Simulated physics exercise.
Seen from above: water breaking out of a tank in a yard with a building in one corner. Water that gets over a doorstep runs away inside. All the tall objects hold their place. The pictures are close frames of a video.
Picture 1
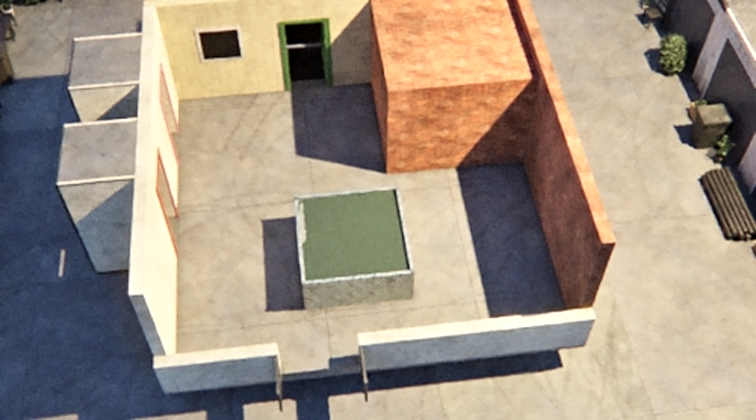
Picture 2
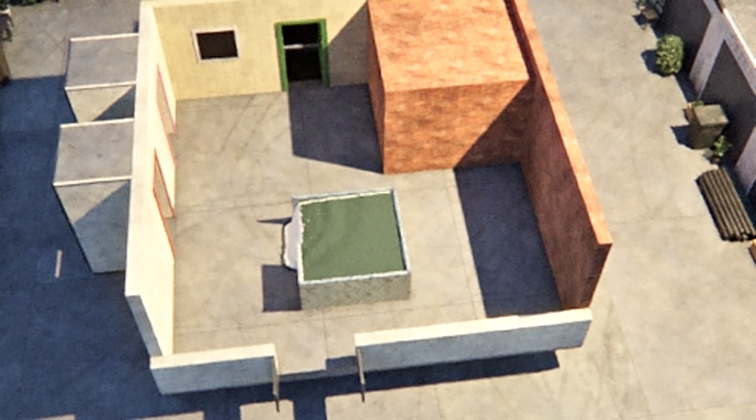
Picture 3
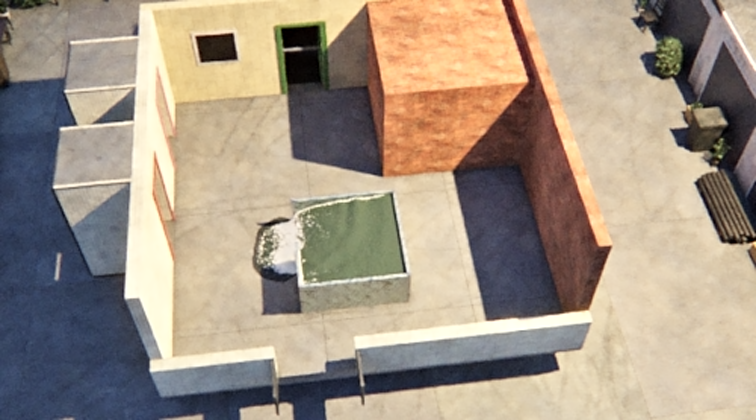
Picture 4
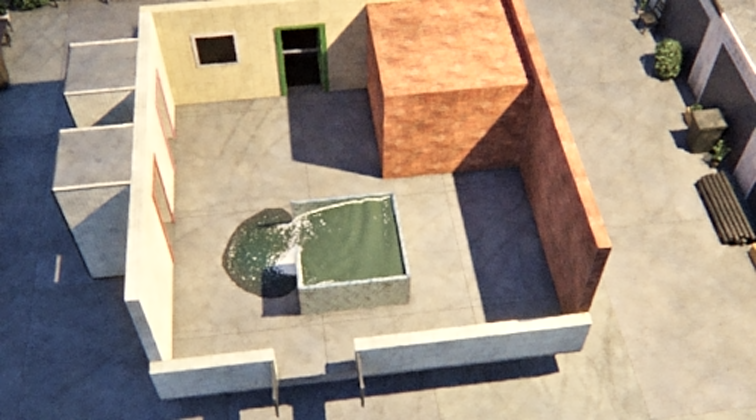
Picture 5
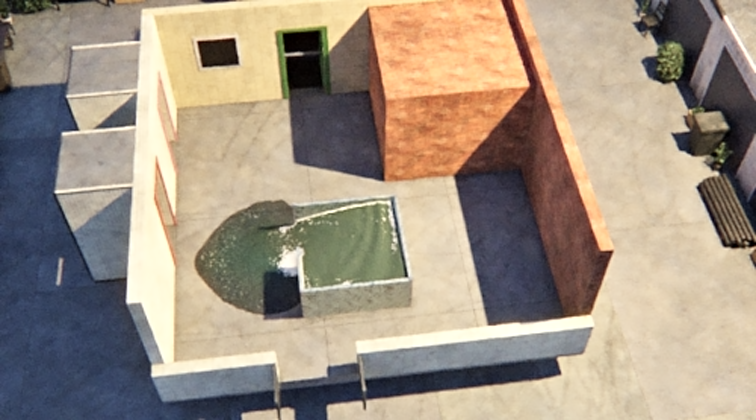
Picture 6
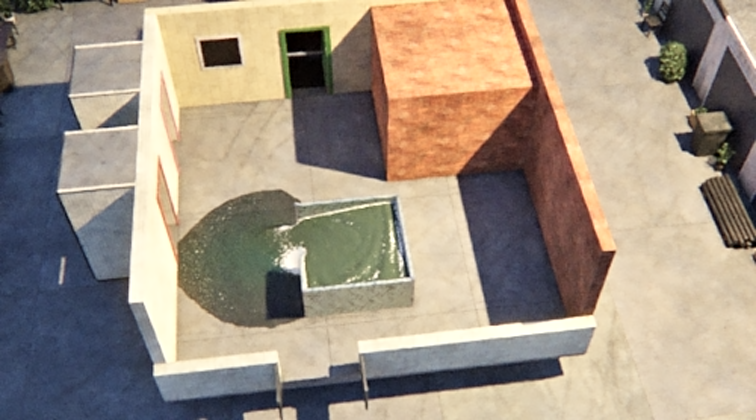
In a walled yard, green water breaks from an open tank and spreads left across the ground.
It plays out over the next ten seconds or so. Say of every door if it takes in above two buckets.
The pink door lets in a lot; the green door admits no more than that; the red door lets in a lot.
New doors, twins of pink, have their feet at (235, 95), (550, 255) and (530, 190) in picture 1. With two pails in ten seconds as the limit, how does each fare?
As listed: Takes more, keeps below it, takes less.
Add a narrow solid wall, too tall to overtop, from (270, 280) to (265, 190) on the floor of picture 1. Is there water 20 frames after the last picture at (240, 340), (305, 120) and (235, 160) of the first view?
In that order: Covered, under water, no water.
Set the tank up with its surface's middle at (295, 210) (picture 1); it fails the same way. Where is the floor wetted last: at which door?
I say the green one.
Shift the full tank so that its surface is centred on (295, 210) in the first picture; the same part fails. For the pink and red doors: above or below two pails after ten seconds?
In short: The pink door lets more in; the red door lets more in.
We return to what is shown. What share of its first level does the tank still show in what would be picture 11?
About 68 per cent.
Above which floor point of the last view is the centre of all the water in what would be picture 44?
At about (292, 241).
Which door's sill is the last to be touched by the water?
It is the green door.
A moment on, water covers 25 % of the floor; the pink door not reached, the green door not reached, the red door far over two buckets in.
Next, water covers 30 % of the floor; the pink door under two buckets in, the green door not reached, the red door far over two buckets in.
Then, water covers 45 % of the floor; the pink door over two buckets in, the green door wet at the sill, nothing in, the red door far over two buckets in.
Later, water covers 70 % of the floor; the pink door over two buckets in, the green door wet at the sill, nothing in, the red door far over two buckets in.
In the end, water covers 95 % of the floor; the pink door over two buckets in, the green door under two buckets in, the red door far over two buckets in.
